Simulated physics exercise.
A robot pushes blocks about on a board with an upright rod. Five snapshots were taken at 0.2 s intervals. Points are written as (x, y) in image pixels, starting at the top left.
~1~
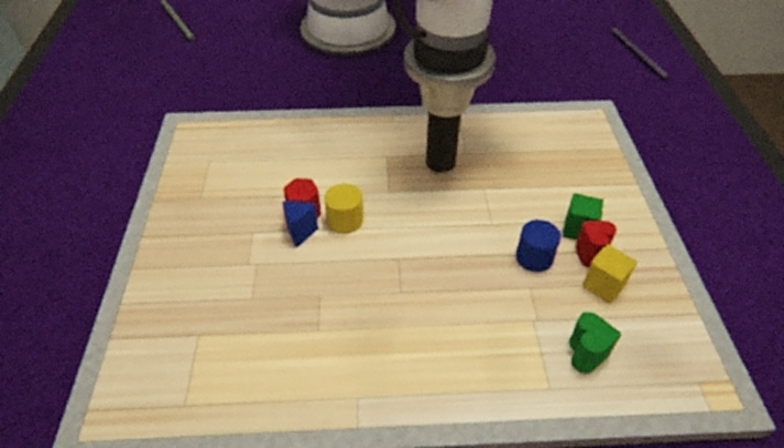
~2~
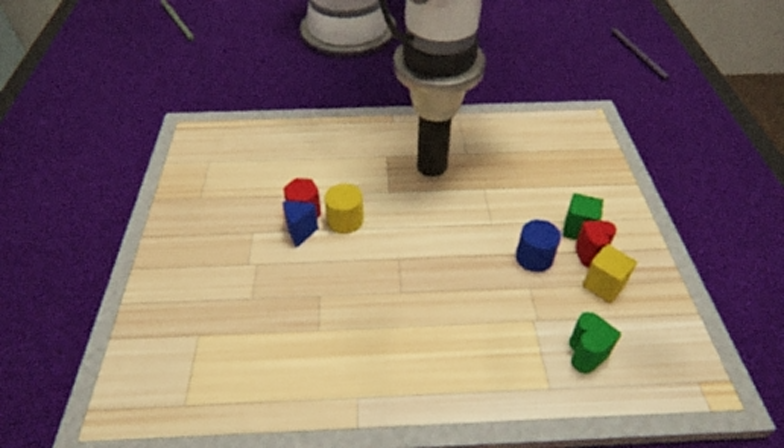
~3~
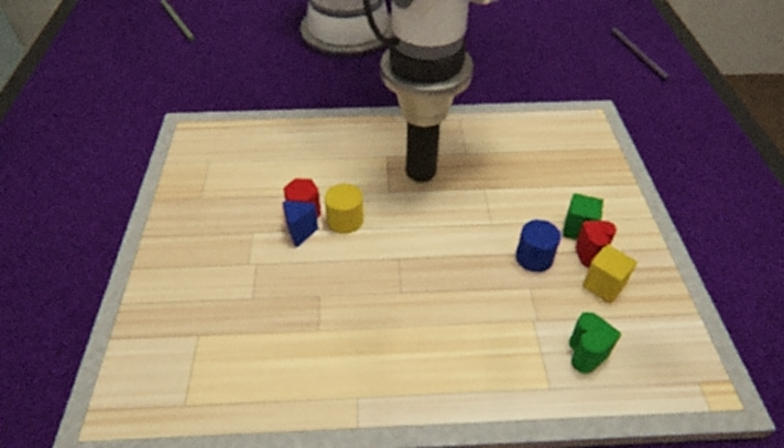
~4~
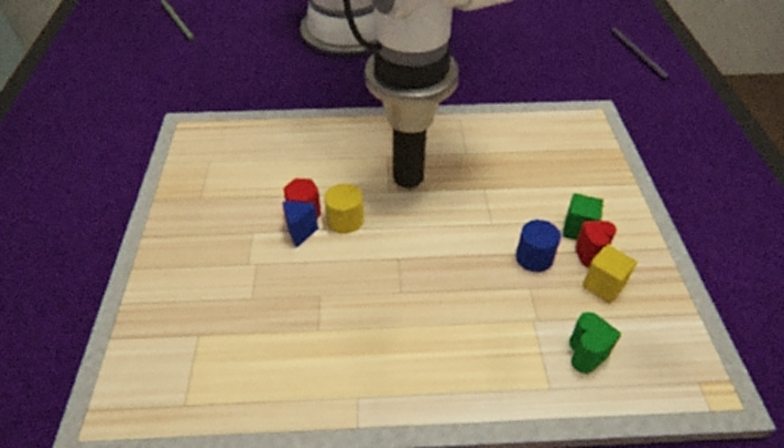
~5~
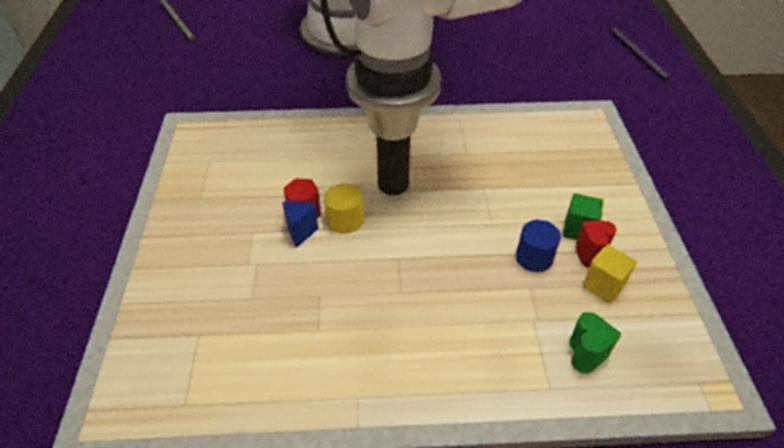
A pale wooden board with a grey border lies on a purple-covered table, seen from above and in front by a still camera. A red hexagonal block, a blue triangular piece and a yellow cylinder cluster left of centre, while a blue cylinder, green and yellow cubes and two heart-like blocks, red and green, sit at right. The robot arm's dark upright rod glides a short way left and slightly nearer, touching no blocks.
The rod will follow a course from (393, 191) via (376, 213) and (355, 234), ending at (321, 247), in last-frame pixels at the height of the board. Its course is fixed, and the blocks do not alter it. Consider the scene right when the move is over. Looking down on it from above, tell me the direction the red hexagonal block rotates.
Clockwise, from overhead.
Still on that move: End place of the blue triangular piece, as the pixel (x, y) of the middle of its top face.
It will likely be found at (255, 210).
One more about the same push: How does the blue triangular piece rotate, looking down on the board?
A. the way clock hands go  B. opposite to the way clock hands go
My answer is option B.
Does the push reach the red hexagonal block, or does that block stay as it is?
The red hexagonal block will not stay where it is.
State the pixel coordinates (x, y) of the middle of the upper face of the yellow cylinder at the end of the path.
I'd expect the centre of its top face to be at (286, 210).
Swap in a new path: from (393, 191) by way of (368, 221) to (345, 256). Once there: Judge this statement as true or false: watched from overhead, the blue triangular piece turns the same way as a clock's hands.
False.
The first path, step by step. One third of the way, rod (376, 206); yellow cylinder (340, 197).
Two thirds of the way, rod (354, 229); blue triangular piece (283, 211), turned 30° anticlockwise; red hexagonal block (296, 187); yellow cylinder (316, 207).
At the end, rod (320, 240); blue triangular piece (255, 210), turned 45° anticlockwise; red hexagonal block (290, 184), turned 40° clockwise; yellow cylinder (286, 210).
